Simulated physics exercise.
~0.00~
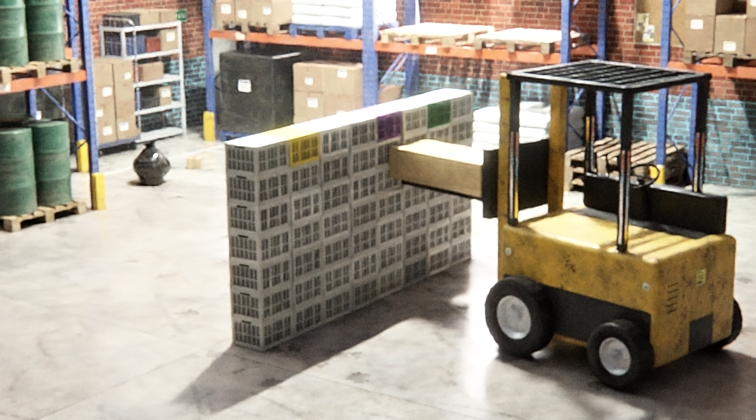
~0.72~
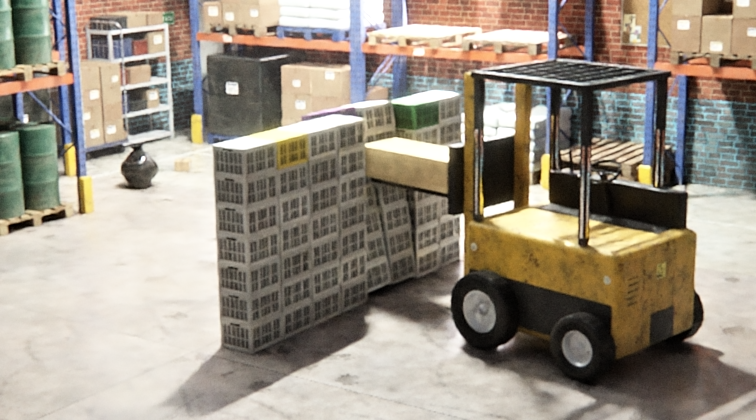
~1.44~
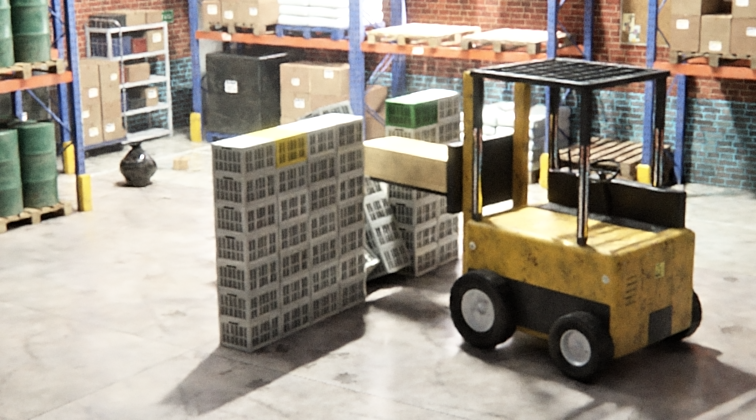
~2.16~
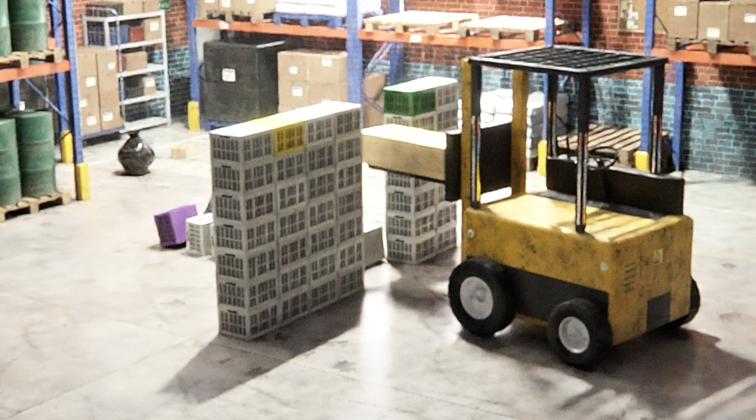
A yellow lift truck pushes a case into a crate wall, toppling a middle section.
